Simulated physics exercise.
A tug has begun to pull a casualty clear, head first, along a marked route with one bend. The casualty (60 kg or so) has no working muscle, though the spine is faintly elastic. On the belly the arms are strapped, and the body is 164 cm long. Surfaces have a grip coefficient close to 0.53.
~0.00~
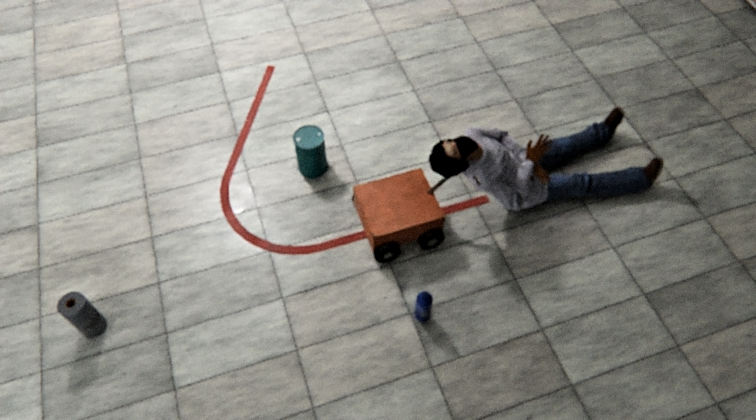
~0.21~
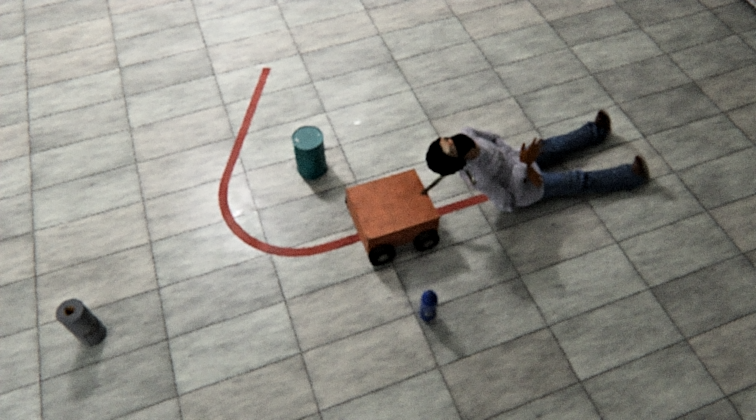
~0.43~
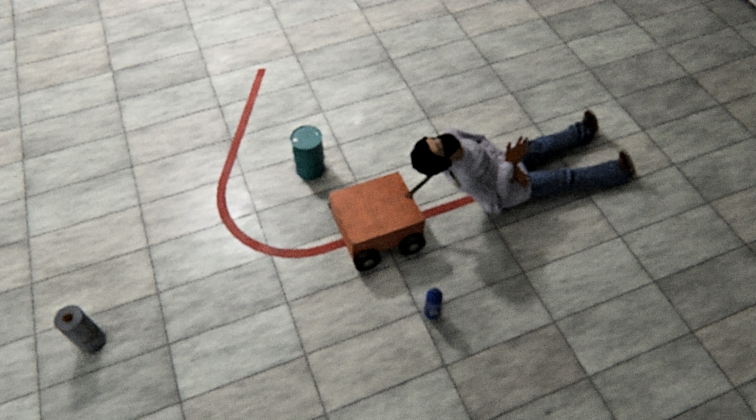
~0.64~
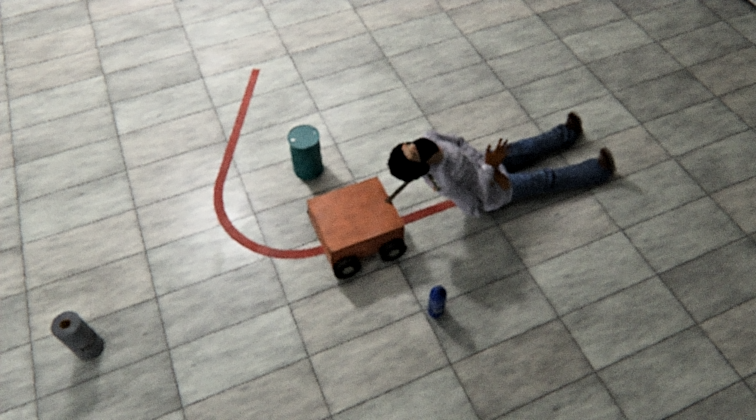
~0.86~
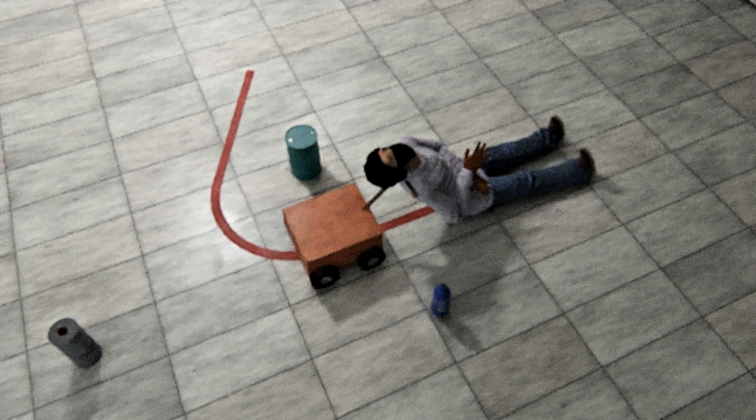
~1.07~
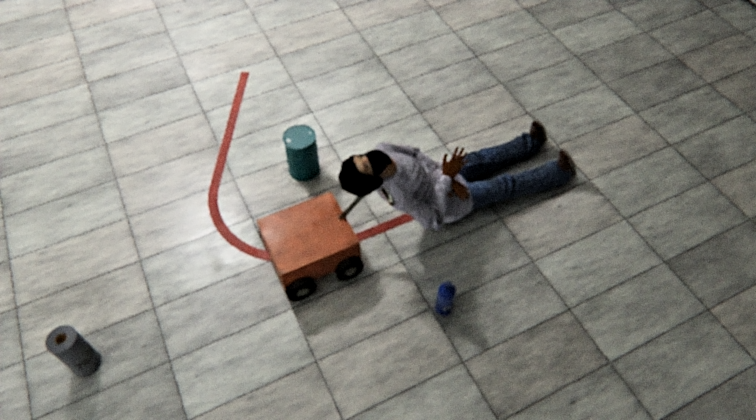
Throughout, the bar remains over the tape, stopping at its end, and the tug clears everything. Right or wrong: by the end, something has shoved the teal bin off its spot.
Right.
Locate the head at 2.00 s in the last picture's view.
About (241, 208) in the last view.
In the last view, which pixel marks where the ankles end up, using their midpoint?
Roughly (278, 186).
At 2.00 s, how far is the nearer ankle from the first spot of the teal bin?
The gap is about 90 cm.
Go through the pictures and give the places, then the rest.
The first frame shows teal bin (311, 152), blue bottle (424, 304), end of the tape (270, 71).
The second frame shows teal bin (310, 153), blue bottle (429, 304); 5 cm hauled.
The third frame shows teal bin (308, 153), blue bottle (434, 302); 16 cm hauled.
The fourth frame shows teal bin (306, 152), blue bottle (437, 300); 29 cm hauled.
The fifth frame shows teal bin (304, 153), blue bottle (441, 298); 43 cm hauled.
The sixth frame shows teal bin (302, 153), blue bottle (446, 297), end of the tape (244, 77); 58 cm hauled.
After 2.00 s the teal bin is where it stood, near (302, 153) in the last picture's view; the blue bottle where it stood; the nearer ankle is 94 cm from that spot.
After 2.70 s the teal bin is where it stood, near (302, 153) in the last picture's view; the nearer ankle is 69 cm from that spot.
After 3.30 s the teal bin is where it stood, near (302, 153) in the last picture's view; the nearer ankle is 57 cm from that spot.
After 4.00 s the teal bin is 5 cm from where it stood, near (304, 148) in the last picture's view; the blue bottle where it stood; the nearer ankle is 37 cm from that spot.
After 4.8 s, teal bin gets knocked; grey post stays put; blue bottle stays put.
